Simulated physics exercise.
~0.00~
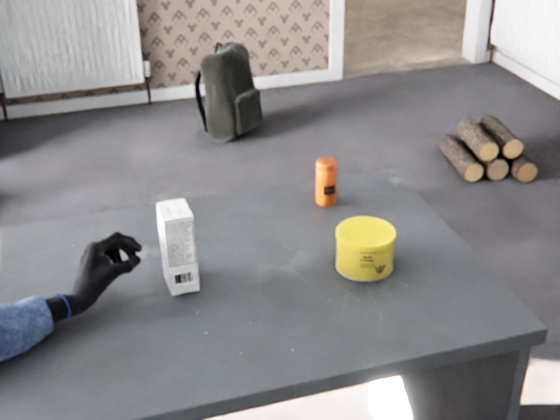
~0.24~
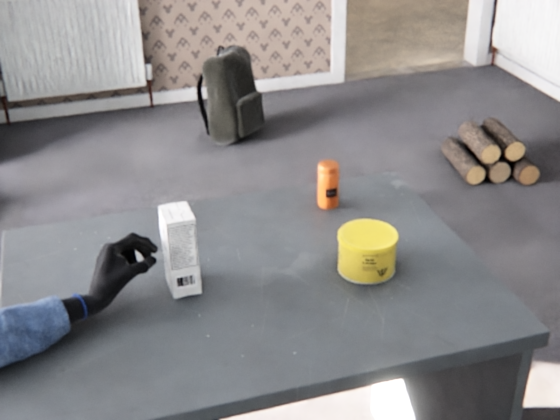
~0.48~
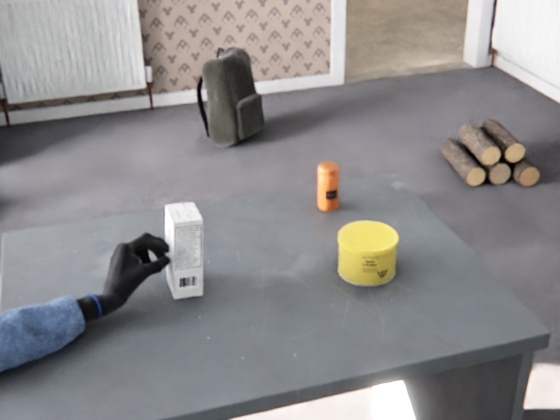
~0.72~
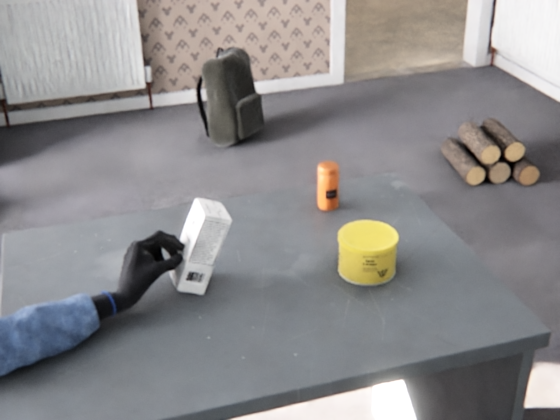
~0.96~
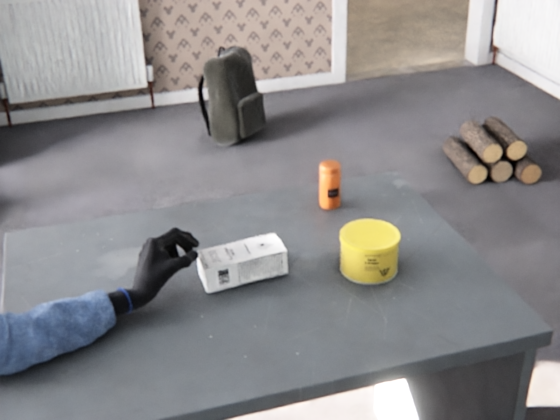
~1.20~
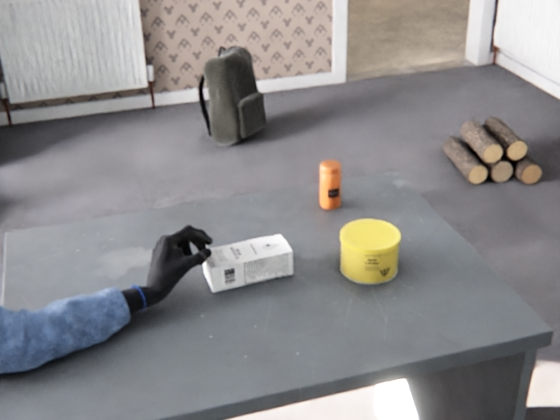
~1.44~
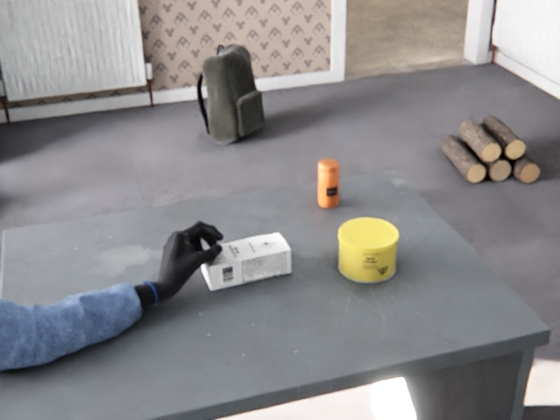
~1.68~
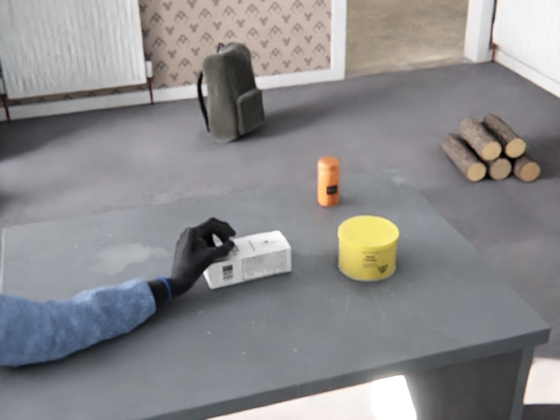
A black-gloved hand in a blue sleeve reached in from the left and pushed a standing white carton until it leaned right and toppled onto its side on the gray table, where it stayed, while the yellow tub and orange shaker stood undisturbed.
